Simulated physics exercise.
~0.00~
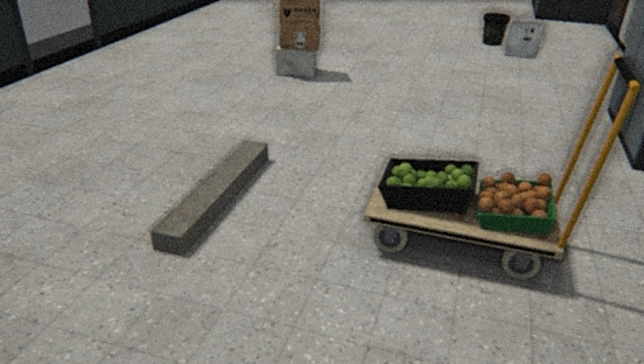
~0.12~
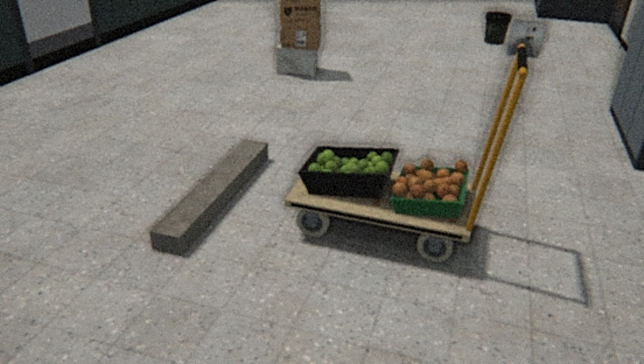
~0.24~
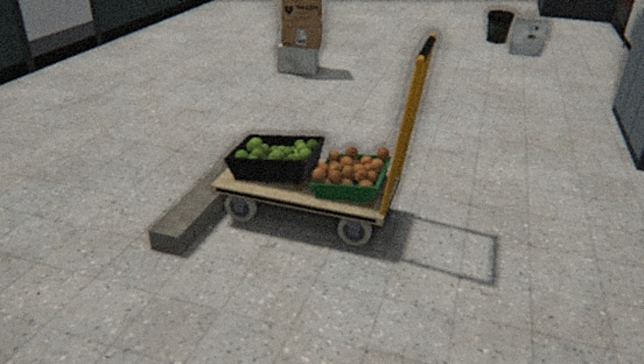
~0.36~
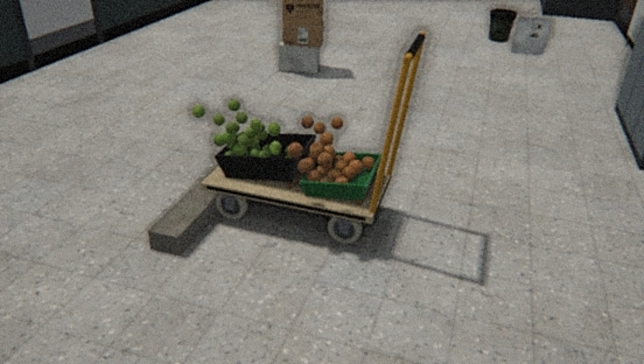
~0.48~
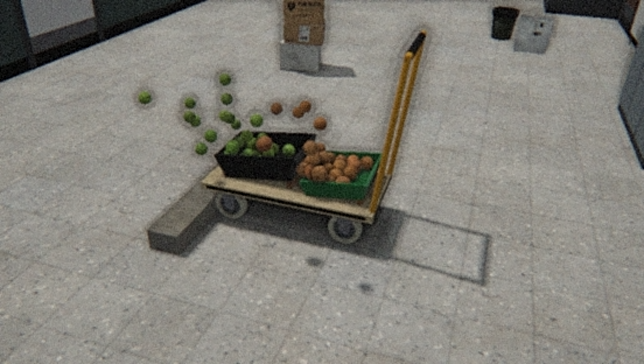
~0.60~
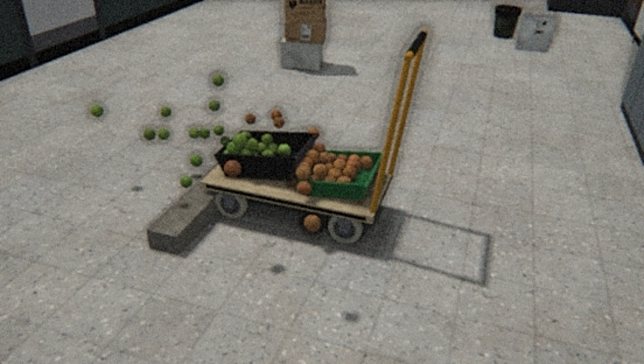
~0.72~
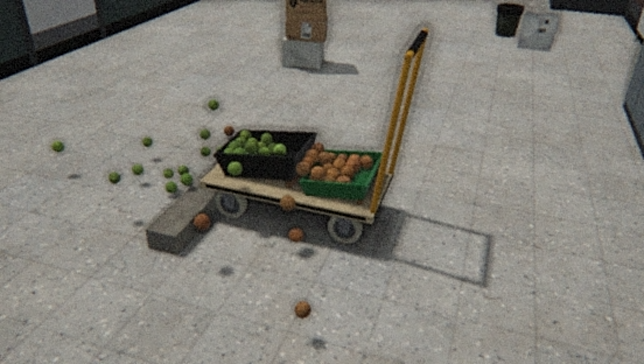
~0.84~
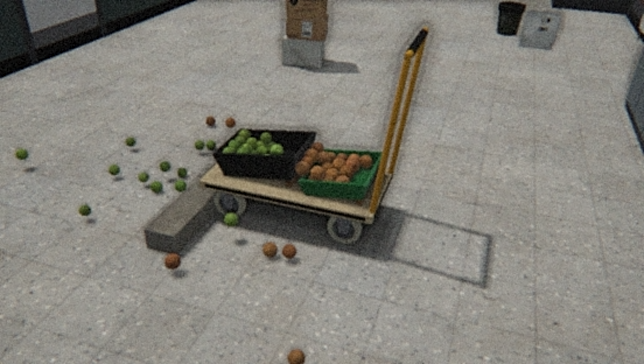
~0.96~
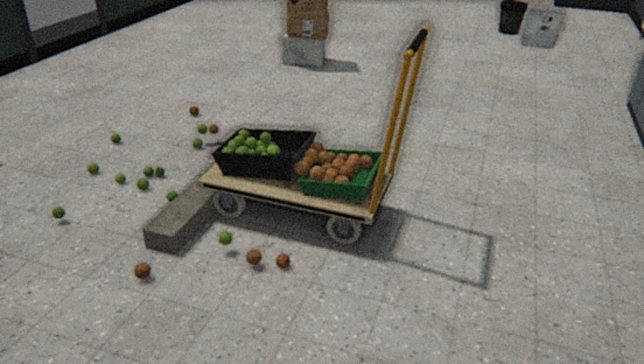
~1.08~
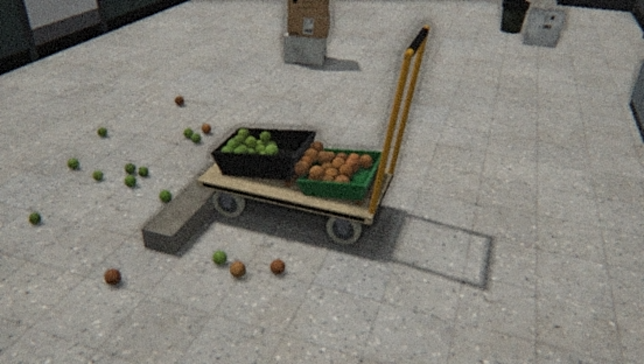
A flat wooden cart with a tall yellow handle rolls left across a pale tiled floor, seen from above at an angle, with a cardboard box, a black bin and dark cabinets behind. It carries a black crate of green apples on the left and a green crate of round orange-brown goods on the right. Its front wheels meet a low grey kerb and it stops abruptly. Pieces from both crates fly up and leftward, then drop, bounce and roll. The cart ends still against the kerb, both crates partly full, with loose pieces scattered over the tiles.
